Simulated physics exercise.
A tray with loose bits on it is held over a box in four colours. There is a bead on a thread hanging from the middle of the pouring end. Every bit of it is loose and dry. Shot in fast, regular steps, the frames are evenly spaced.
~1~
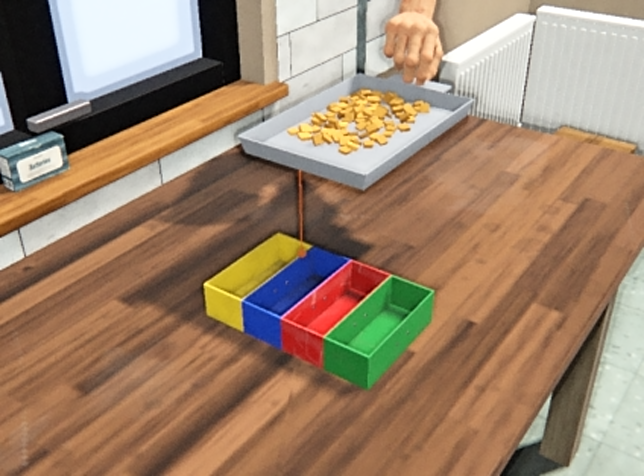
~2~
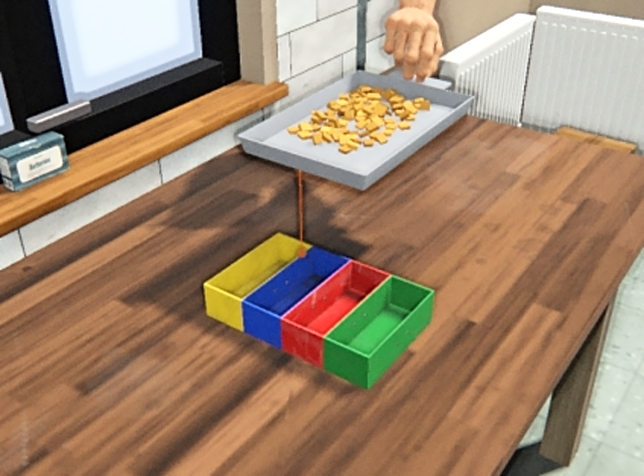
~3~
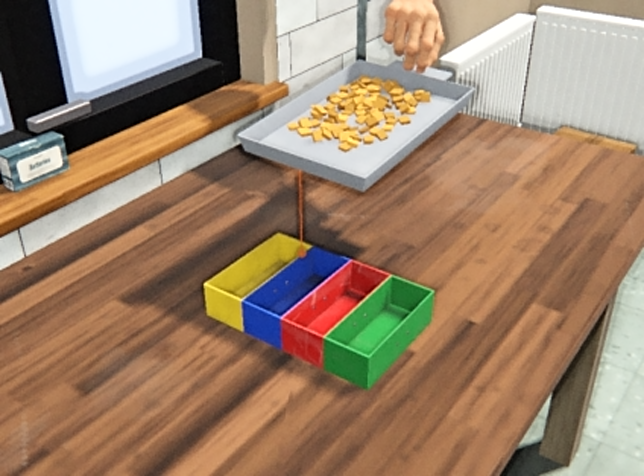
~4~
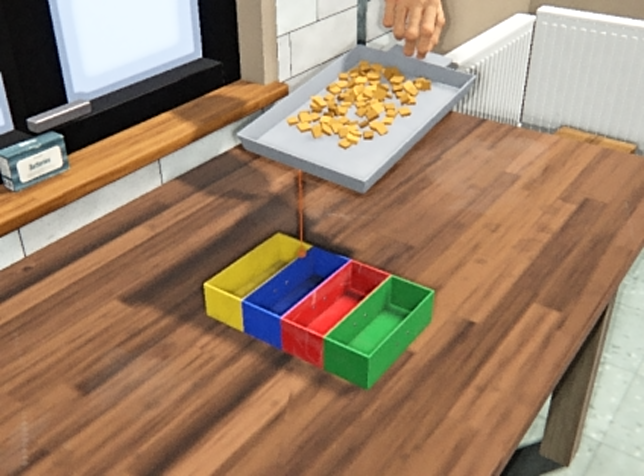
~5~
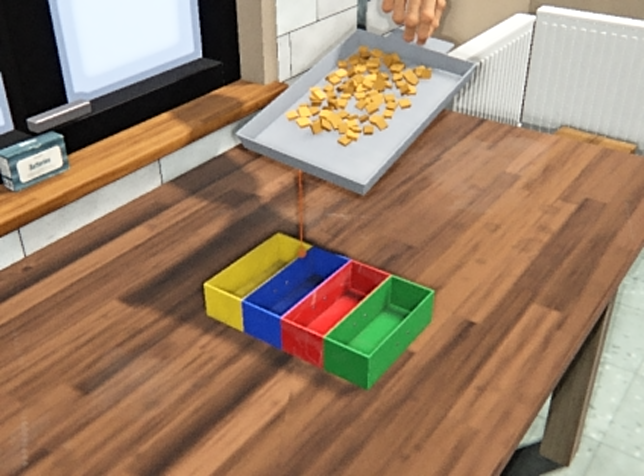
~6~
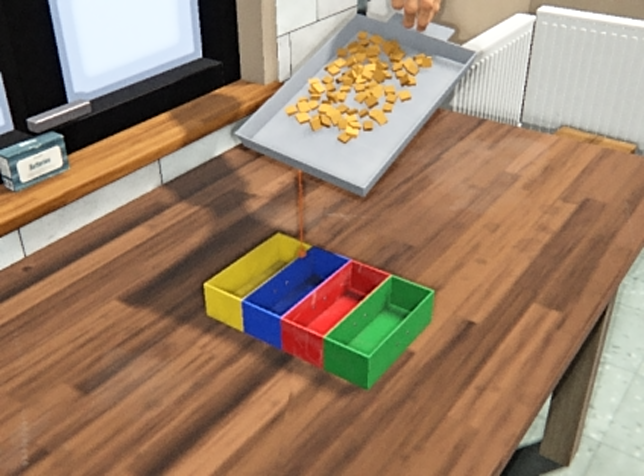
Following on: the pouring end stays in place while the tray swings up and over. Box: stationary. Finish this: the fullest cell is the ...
... Red one.
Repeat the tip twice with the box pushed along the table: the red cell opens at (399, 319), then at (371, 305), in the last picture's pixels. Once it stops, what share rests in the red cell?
First placement: 0 per cent; second placement: 30 per cent.
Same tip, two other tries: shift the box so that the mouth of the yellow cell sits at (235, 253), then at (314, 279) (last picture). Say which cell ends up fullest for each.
At the first place that green cell, at the second the blue cell.
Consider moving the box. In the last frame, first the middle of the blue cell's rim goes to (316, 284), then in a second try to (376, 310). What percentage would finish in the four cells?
Some 100 percent, followed by some 80 percent.
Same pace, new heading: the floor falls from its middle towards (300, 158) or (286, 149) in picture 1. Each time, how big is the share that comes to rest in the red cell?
About 0 and 0 per cent.
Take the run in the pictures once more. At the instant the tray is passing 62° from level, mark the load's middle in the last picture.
Load centre: Approx. (340, 157).
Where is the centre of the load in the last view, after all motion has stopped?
The centre comes to rest close to (329, 323).
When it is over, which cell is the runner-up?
The one in second place is that blue cell.
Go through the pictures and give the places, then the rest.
Corners of the pouring end near (245, 135) and (364, 171), level; middle of the load near (361, 117), cereal squares; bead on its thread near (302, 253); yellow cell near (224, 304); blue cell near (262, 322); red cell near (303, 340); green cell near (346, 360), in the first picture.
Corners of the pouring end near (245, 135) and (364, 172), level; middle of the load near (361, 115), in the second picture.
Corners of the pouring end near (244, 134) and (364, 174), tipped barely, lowest at the right corner; middle of the load near (361, 108), in the third picture.
Corners of the pouring end near (243, 133) and (363, 177), tipped a little, lowest at the right corner; middle of the load near (361, 99), in the fourth picture.
Corners of the pouring end near (243, 133) and (363, 180), tipped a little, lowest at the right corner; middle of the load near (361, 89), in the fifth picture.
Corners of the pouring end near (242, 132) and (363, 183), tipped clearly, lowest at the right corner; middle of the load near (360, 80); yellow cell near (224, 304); blue cell near (262, 322); red cell near (303, 340); green cell near (346, 360), in the sixth picture.
Shortly afterwards, tray tipped steeply; the whole lot on the tray.
Next, tray tipped right over; near half on the tray; near a quarter in the red cell; a little in the green cell; only a few in the blue cell; only a few in the yellow cell; a little falling or outside the box.
Some moments later, tray tipped past a quarter turn; near two thirds in the red cell; near a quarter in the blue cell; a little in the green cell; only a few in the yellow cell; only a few falling or outside the box.
In the end, tray tipped past a quarter turn; near two thirds in the red cell; near a quarter in the blue cell; a little in the green cell; only a few in the yellow cell; only a few outside the box.
